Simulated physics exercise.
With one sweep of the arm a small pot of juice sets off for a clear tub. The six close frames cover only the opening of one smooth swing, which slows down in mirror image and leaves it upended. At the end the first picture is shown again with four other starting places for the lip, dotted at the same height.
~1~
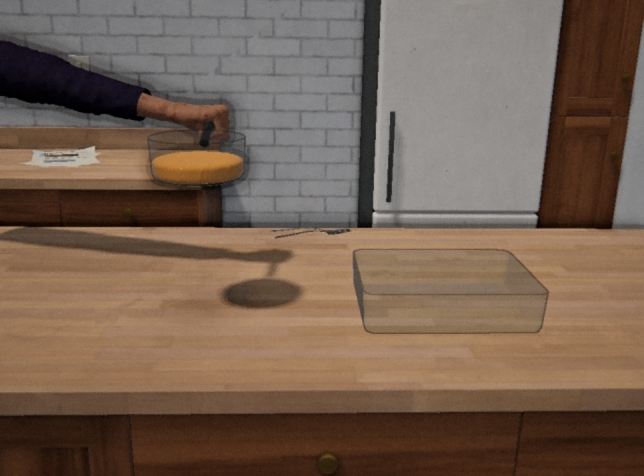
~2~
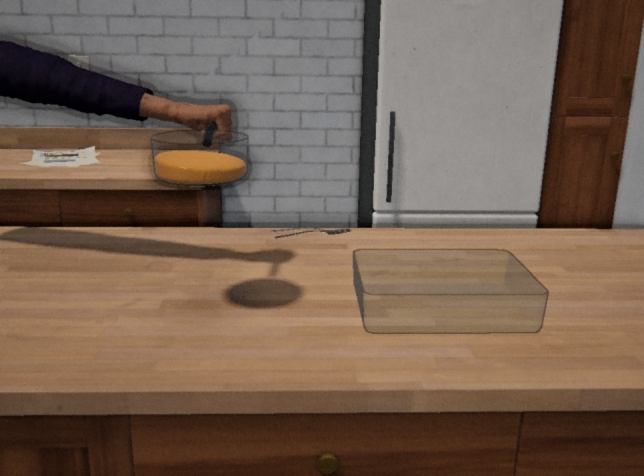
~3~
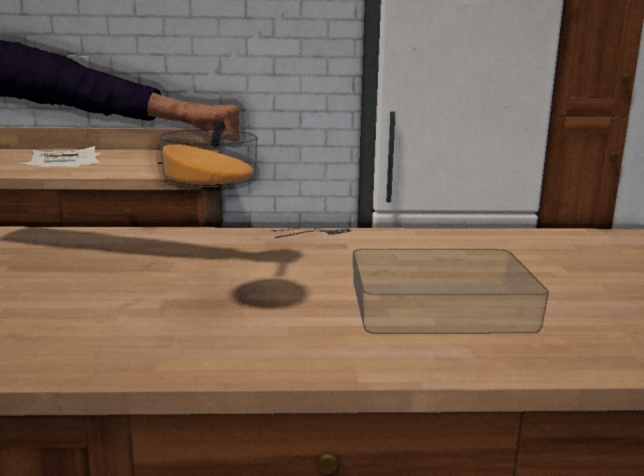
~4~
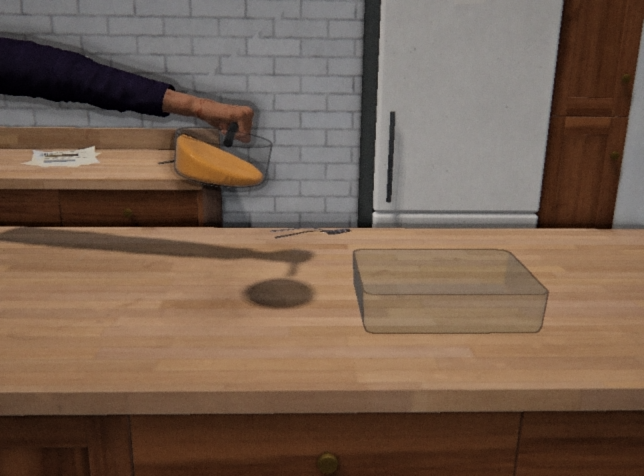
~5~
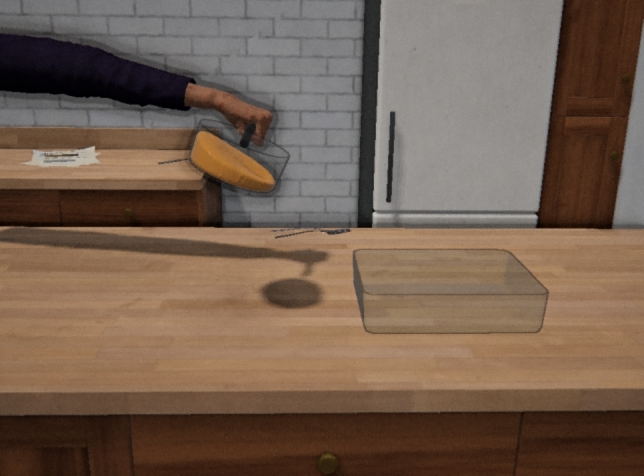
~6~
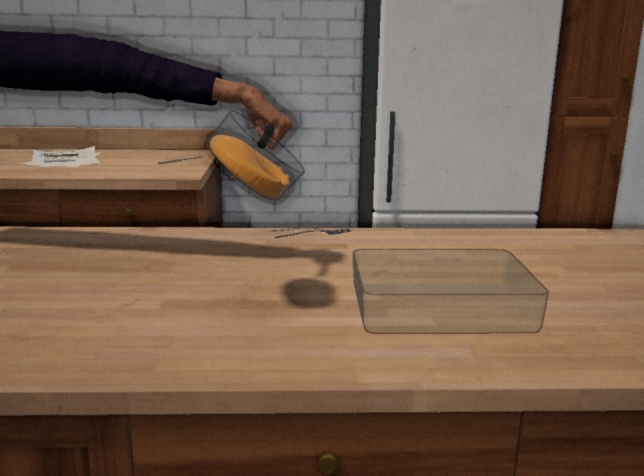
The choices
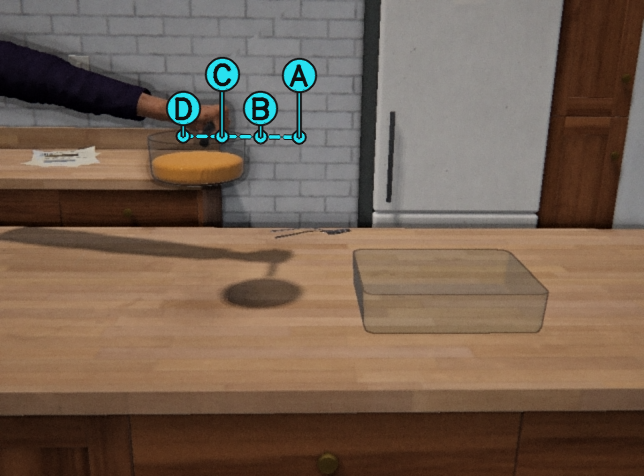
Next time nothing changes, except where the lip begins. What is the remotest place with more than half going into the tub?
C.
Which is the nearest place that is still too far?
That would be D.
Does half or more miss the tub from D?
Yes, that goes wrong.
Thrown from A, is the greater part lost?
No, that is safe.
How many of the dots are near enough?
Three of them.
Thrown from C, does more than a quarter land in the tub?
Yes, it does.
On the marked copy, A at (299, 137); B at (260, 136); C at (222, 136); D at (183, 136).
With A, about 74 % lands in the tub, 8 % falls short and 18 % goes beside or beyond.
With B, about 66 % lands in the tub, 12 % falls short and 22 % goes beside or beyond.
With C, about 62 % lands in the tub, 22 % falls short and 15 % goes beside or beyond.
With D, about 36 % lands in the tub, 58 % falls short and 7 % goes beside or beyond.
